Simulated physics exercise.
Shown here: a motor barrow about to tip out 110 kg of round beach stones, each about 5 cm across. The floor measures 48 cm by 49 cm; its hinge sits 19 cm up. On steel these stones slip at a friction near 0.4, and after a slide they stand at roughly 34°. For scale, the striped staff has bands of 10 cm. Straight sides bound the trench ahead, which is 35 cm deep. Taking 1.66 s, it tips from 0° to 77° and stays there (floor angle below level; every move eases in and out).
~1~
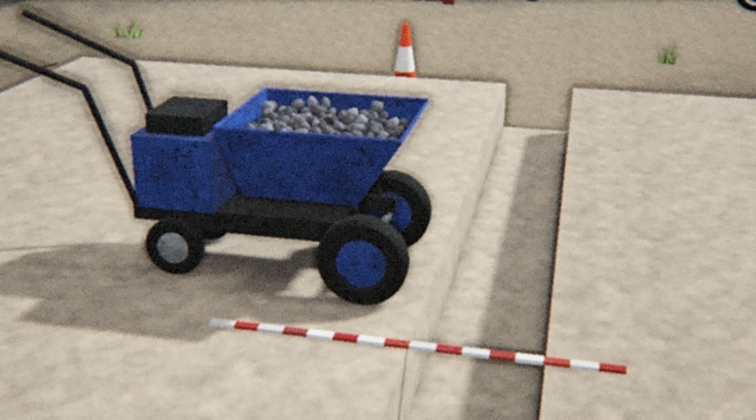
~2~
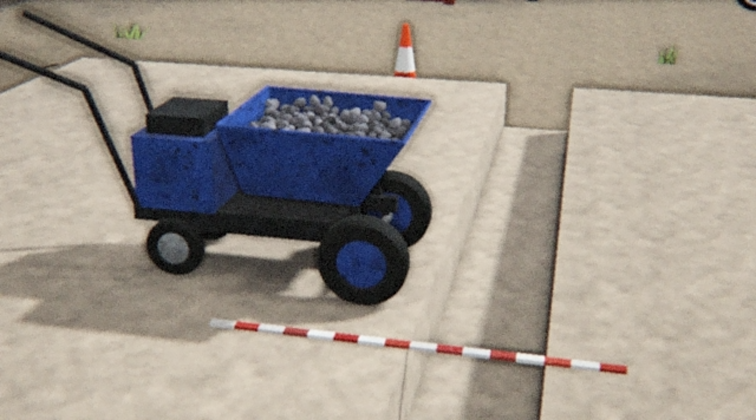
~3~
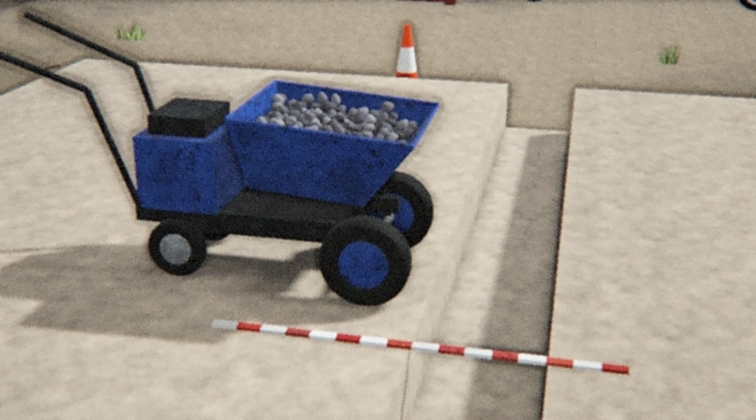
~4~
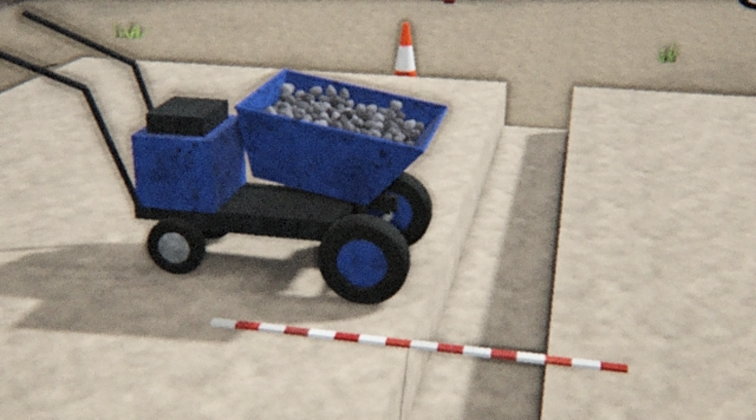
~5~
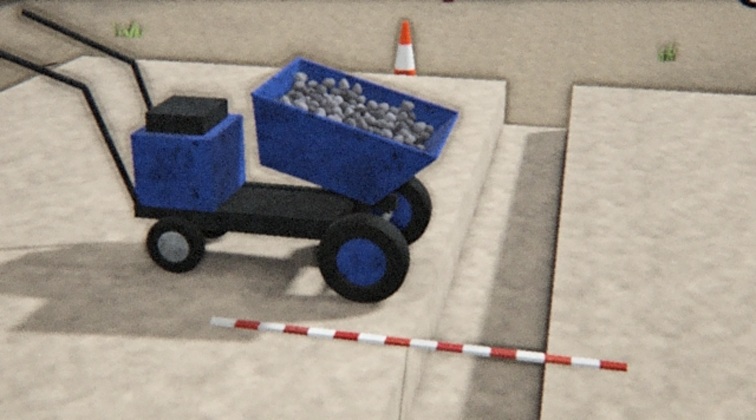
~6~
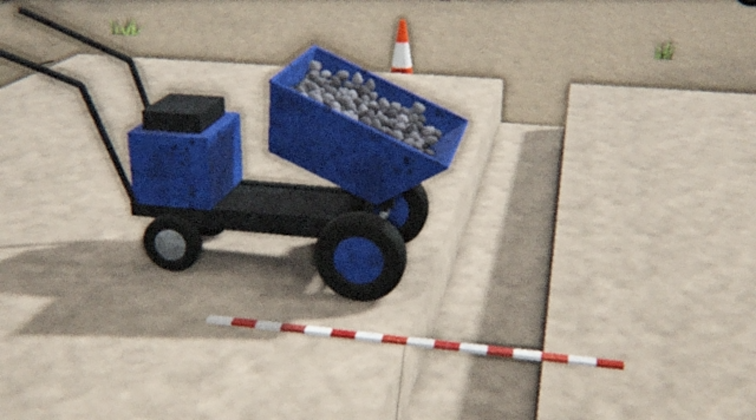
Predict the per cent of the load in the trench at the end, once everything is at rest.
Near 70 per cent.
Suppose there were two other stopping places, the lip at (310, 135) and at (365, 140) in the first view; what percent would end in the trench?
Around 100% for the first place and 100% for the second.
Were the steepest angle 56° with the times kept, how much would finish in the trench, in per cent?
I'd expect around 45 in a hundred.
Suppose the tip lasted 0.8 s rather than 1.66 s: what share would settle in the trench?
With that change, it comes to around 55 per cent.
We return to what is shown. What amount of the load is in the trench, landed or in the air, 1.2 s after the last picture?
By then, around 40 percent.
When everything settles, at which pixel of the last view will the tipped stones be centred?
Centre estimate: Around (526, 341).
Then, 0.6 s after the last picture the floor is at 65°, 97 % in the skip, 3 % in the trench; the foremost stones are at (530, 233).
Then, 1.2 s after the last picture the floor is at 77°, 35 % in the skip, 40 % in the trench, 25 % past the trench; the foremost stones are at (661, 296).
Then, 1.5 s after the last picture the floor is at 77°, 12 % in the skip, 57 % in the trench, 31 % past the trench; the foremost stones are at (732, 302).
Then, 3.5 s after the last picture the floor is at 77°, 0 % in the skip, 70 % in the trench, 30 % past the trench; the foremost stones are at (752, 305).
